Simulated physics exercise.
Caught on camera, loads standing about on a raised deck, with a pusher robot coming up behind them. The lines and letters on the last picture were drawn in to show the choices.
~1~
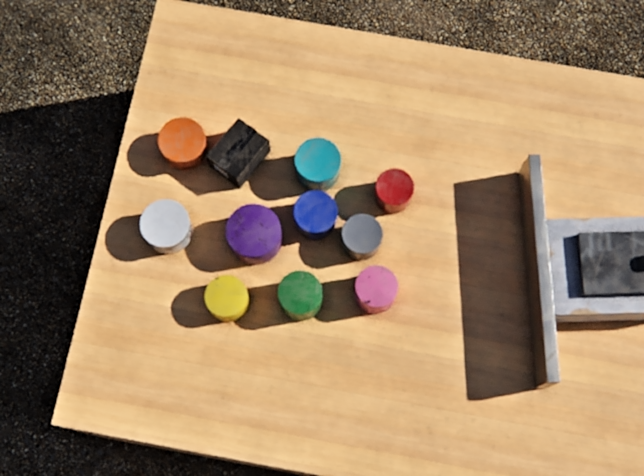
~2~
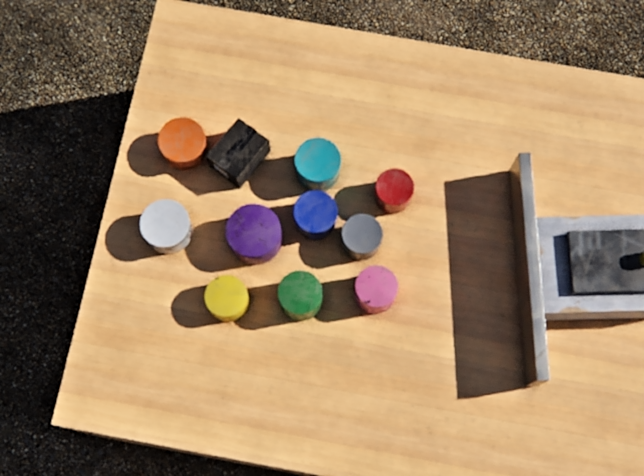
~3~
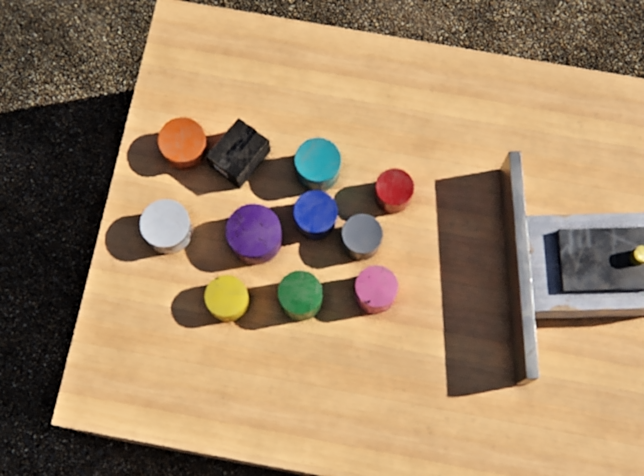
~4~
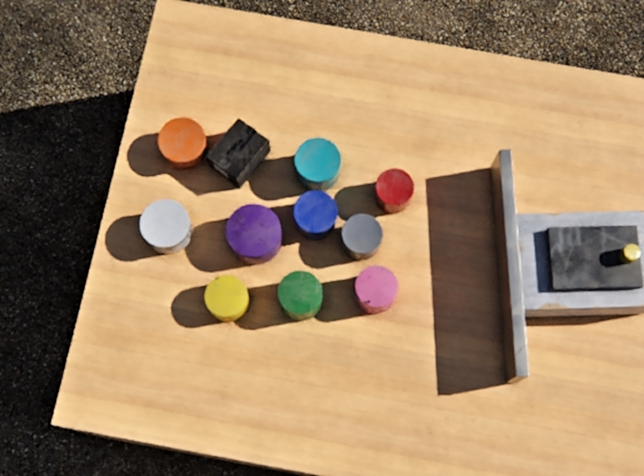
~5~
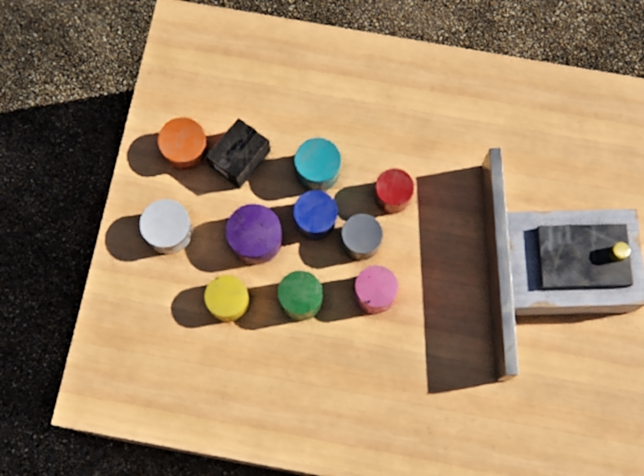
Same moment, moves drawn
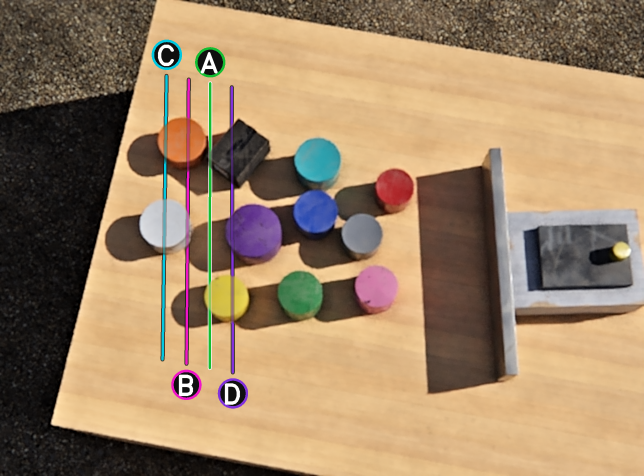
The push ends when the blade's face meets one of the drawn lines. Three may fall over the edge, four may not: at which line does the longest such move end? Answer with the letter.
Stop at C.
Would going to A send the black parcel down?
No.
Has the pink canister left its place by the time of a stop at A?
Yes.
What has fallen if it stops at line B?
It is the orange pail.
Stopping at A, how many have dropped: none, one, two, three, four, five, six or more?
In all, one.
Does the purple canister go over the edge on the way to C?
No.
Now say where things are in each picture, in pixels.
In the first picture, green canister (300, 296); orange pail (183, 144); white pail (167, 227).
In the second picture, robot (608, 261); black parcel (239, 153).
In the third picture, robot (598, 259); blue pail (315, 216).
In the fourth picture, robot (587, 258); turquoise pail (318, 165).
In the fifth picture, robot (577, 256); grey pail (362, 238); pink canister (376, 290); green canister (300, 296).
On the marked copy, A at (210, 220); B at (188, 216); C at (165, 212); D at (232, 224).
With C. Early on, robot (453, 234); pink canister (353, 289); red pail (350, 191).
Further on, robot (329, 212); orange pail (146, 151); white pail (153, 222).
At the end, robot (235, 195); black parcel over the edge; white pail over the edge; three fallen.
As for the rest, A is within the limit but short; B is within the limit but short; D is within the limit but short.
